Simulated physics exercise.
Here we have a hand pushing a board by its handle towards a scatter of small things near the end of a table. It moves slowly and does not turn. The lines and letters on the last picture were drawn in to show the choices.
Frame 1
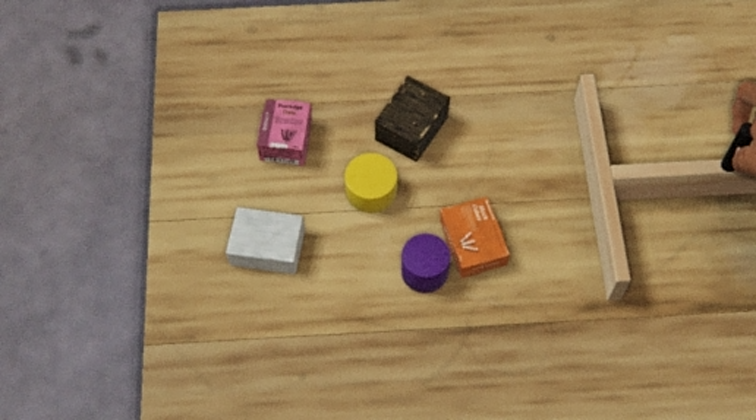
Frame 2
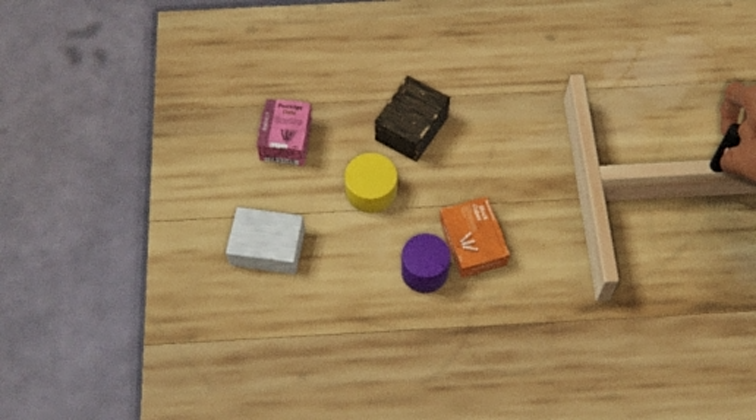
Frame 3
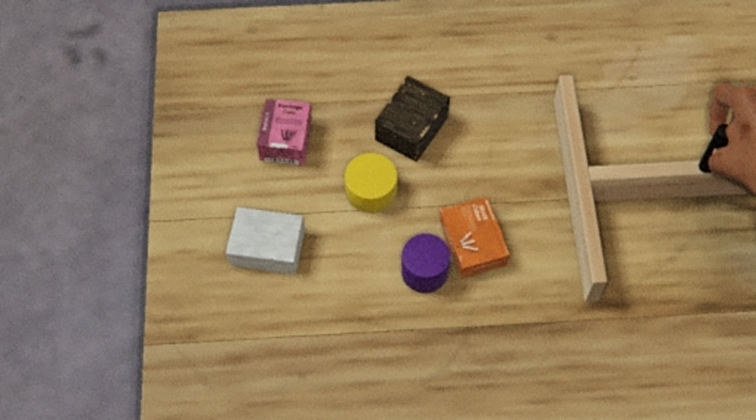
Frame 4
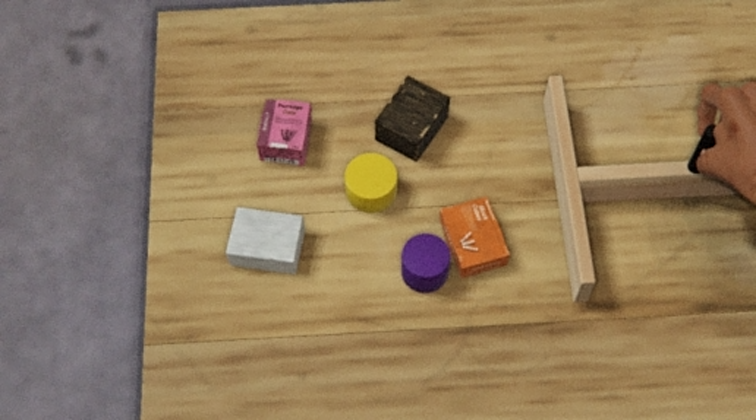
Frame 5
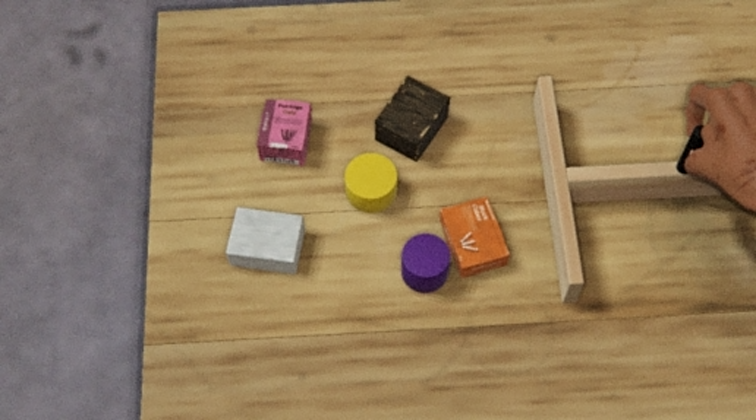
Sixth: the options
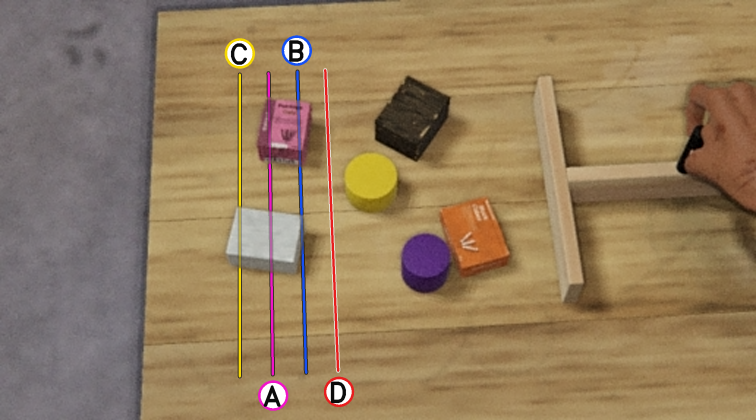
A T-shaped wooden board, held by its handle in a hand at the right, slides slowly leftward across the wooden table without turning. It draws nearer to the orange packet and purple tin, leaving a gap, while the yellow cylinder and the black, white and pink items all stay still.
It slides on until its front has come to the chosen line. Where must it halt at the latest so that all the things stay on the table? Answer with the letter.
Line C.
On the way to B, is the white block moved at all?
Yes.
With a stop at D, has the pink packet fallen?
No.
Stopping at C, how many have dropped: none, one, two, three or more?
The count is none.
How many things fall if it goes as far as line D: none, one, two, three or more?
The count is none.
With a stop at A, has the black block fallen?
No.
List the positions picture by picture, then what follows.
The first frame shows board (605, 172); black block (412, 119); white block (267, 241).
The second frame shows board (594, 173); purple tin (426, 264).
The third frame shows board (582, 173); pink packet (285, 132).
The fourth frame shows board (571, 174); white block (267, 241).
The fifth frame shows board (560, 174); purple tin (426, 264); orange packet (474, 238); pink packet (285, 132).
On the marked copy, A at (271, 213); B at (301, 212); C at (240, 215); D at (331, 210).
Taking C. A third of the way, board (445, 181); black block (395, 123); purple tin (367, 267).
Two thirds of the way, board (330, 187); white block (232, 241); pink packet (247, 134).
When it is over, board (241, 191); white block (156, 233); pink packet (162, 139); nothing has fallen.
As for the rest, A is safe but short; B is safe but short; D is safe but short.
